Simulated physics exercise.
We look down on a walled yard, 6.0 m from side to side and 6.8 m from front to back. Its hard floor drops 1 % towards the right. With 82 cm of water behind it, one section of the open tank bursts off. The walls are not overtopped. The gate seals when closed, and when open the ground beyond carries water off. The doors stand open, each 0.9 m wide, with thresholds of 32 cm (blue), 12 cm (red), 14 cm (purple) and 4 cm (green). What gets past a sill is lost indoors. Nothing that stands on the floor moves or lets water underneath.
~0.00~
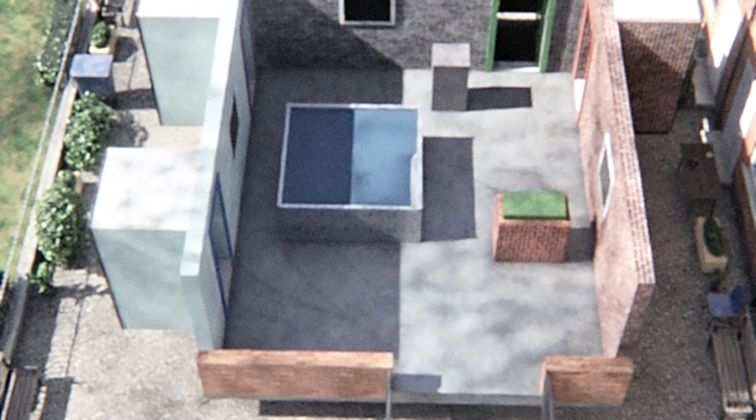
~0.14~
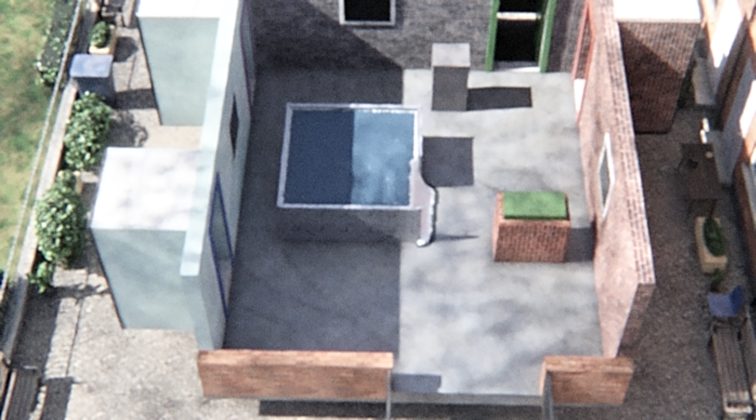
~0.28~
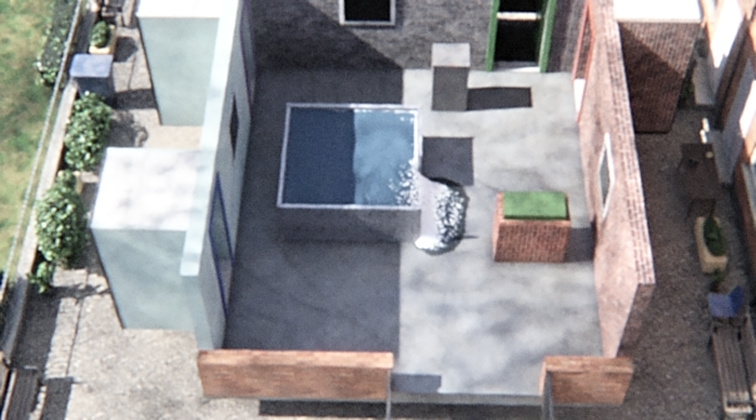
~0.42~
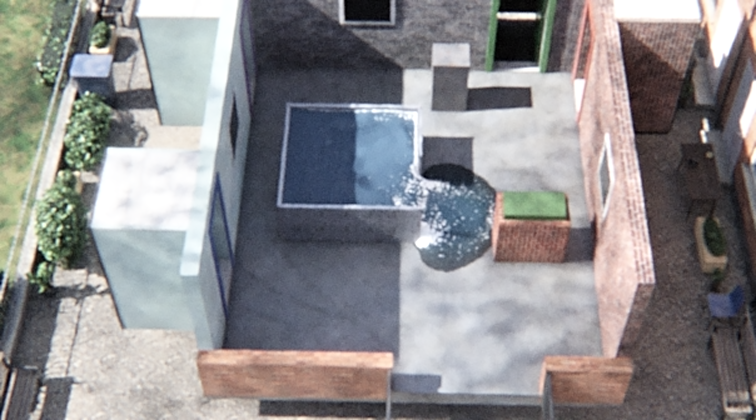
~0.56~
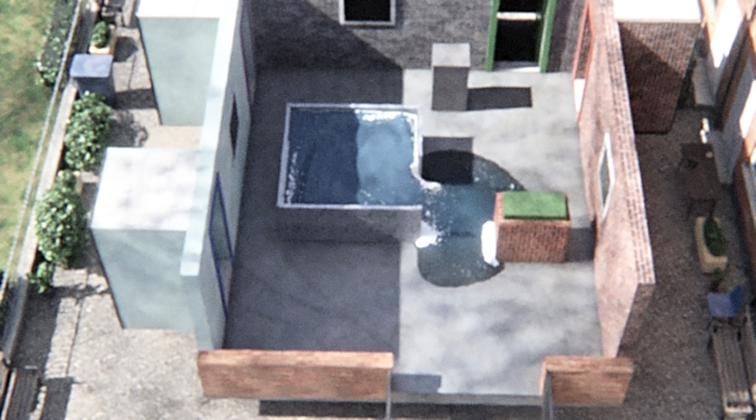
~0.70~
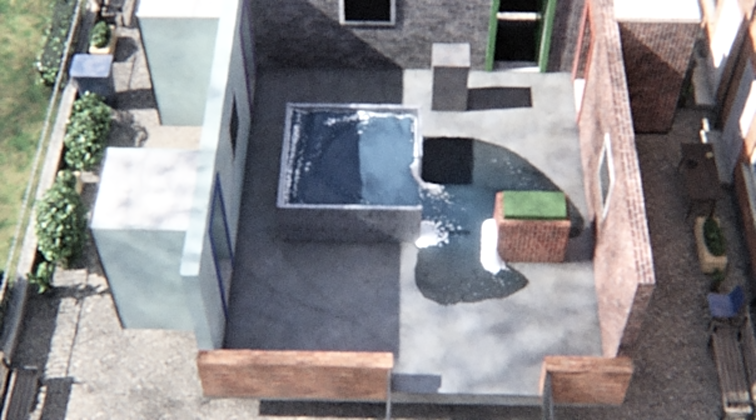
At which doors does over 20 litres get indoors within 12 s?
Door by door: At the blue door it stays under the limit; at the red door it goes over the limit; at the purple door it stays under the limit; at the green door it passes the limit.
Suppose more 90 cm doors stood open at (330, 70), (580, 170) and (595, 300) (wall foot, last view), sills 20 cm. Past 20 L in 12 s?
In turn: Not over, past it, under.
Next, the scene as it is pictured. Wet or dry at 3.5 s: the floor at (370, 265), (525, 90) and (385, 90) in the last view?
In that order: Not reached, flooded, not reached.
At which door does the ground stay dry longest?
Last comes the blue one.
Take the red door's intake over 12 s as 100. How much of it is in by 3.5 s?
About 15 per cent.
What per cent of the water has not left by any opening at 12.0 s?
Roughly 54 in a hundred.
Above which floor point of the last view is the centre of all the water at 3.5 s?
Around (443, 202).
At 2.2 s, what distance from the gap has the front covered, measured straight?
Roughly 4.4 m.
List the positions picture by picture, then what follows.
In the first picture, still water, 82 cm deep, in the open tank at (352, 158).
In the second picture, the front is at (420, 245), 0.7 m from the gap at (417, 204); 0.2 m2 of floor is under water; 82 cm left at the back of the open tank.
In the third picture, water pours out at (417, 205) and has run 0.9 m, to (458, 191); typically 12 cm deep outside, 82 cm at the open tank's back.
In the fourth picture, the front is at (496, 199), 1.4 m from the gap at (417, 205); 2.3 m2 of floor is under water; 82 cm left at the back of the open tank.
In the fifth picture, water pours out at (417, 205) and has run 2.1 m, to a hidden place; typically 7 cm deep outside, 76 cm at the open tank's back.
In the sixth picture, the front is at (578, 226), 2.8 m from the gap at (417, 205); 5.6 m2 of floor is under water; 70 cm left at the back of the open tank.
After 1.4 s water covers 30 % of the floor and is deepest (54 cm) near (491, 241); blue door not reached, red door not reached, purple door not reached, green door not reached.
After 2.2 s water covers 40 % of the floor and is deepest (44 cm) near (480, 240); blue door not reached, red door 14 cm at the sill, 0 L in, purple door not reached, green door not reached.
After 3.5 s water covers 50 % of the floor and is deepest (33 cm) near (569, 76); blue door not reached, red door 18 cm at the sill, 9 L in, purple door not reached, green door 20 cm at the sill, 93 L in.
After 7.0 s water covers 75 % of the floor and is deepest (18 cm) near (569, 76); blue door not reached, red door 14 cm at the sill, 54 L in, purple door 8 cm at the sill, 0 L in, green door 14 cm at the sill, 330 L in.
After 12.0 s water covers 95 % of the floor and is deepest (11 cm) near (584, 218); blue door 4 cm at the sill, 0 L in, red door 10 cm at the sill, 59 L in, purple door 5 cm at the sill, 0 L in, green door 9 cm at the sill, 440 L in.
